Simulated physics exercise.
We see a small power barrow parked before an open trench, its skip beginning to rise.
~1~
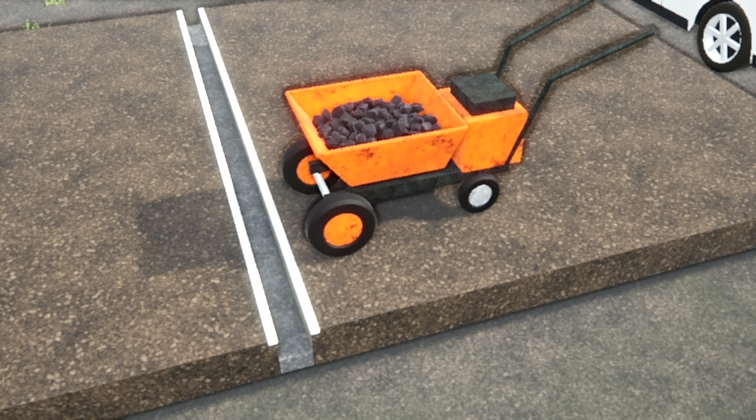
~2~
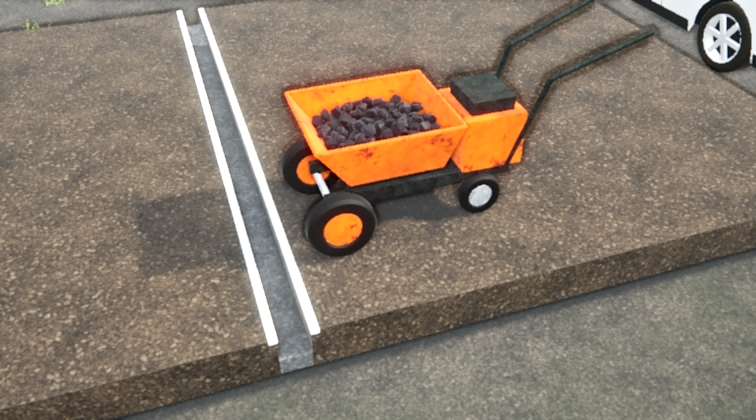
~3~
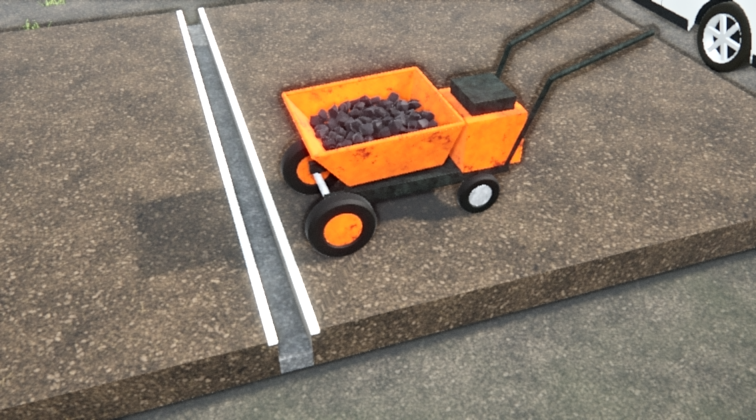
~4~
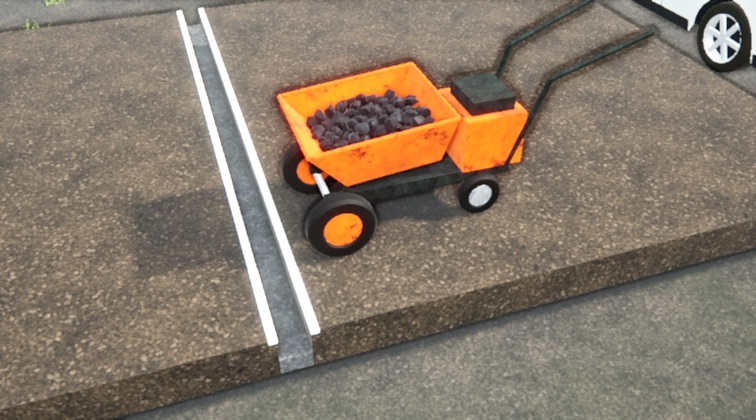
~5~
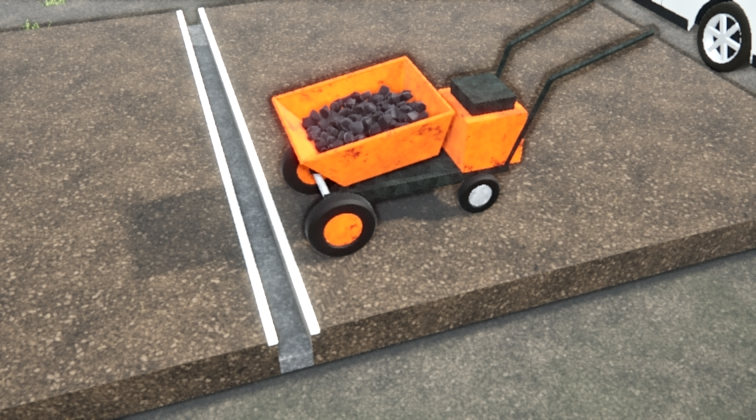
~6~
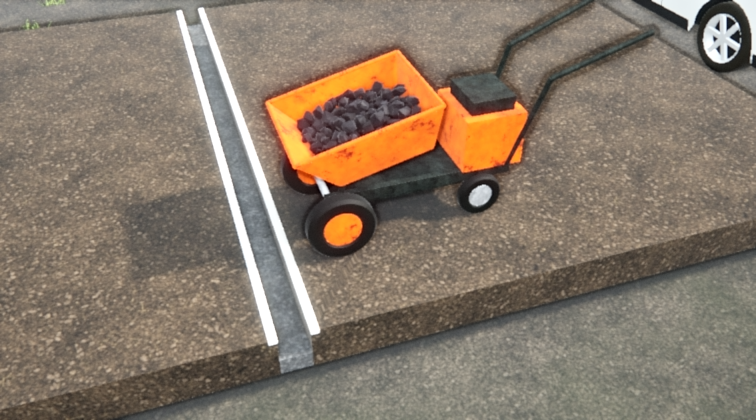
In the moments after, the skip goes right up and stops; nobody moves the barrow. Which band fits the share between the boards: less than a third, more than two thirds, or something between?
The trench takes less than a third.
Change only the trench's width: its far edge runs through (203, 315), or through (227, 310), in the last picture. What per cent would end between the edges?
Near 90 % and 60 %.
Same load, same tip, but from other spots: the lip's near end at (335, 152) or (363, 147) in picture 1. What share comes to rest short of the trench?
First some 0, then 10 per cent.
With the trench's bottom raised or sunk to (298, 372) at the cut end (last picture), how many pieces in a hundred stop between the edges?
Some 0 per cent.
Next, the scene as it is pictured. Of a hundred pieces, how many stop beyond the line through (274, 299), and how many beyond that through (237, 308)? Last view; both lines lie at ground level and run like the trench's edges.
About 90 and 60 per cent.
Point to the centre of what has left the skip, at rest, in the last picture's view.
Close to (204, 240).
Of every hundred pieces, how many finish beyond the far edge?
About 85 per cent.
Shortly afterwards, skip tipped steeply; the whole lot in the skip.
Next, skip tipped right over; the bulk in the skip; a little beyond it; only a few falling.
Some moments later, skip tipped right over; near a quarter in the skip; the bulk beyond it.
In the end, skip tipped right over; a little in the skip; only a few in or heaped over the trench; the bulk beyond it.
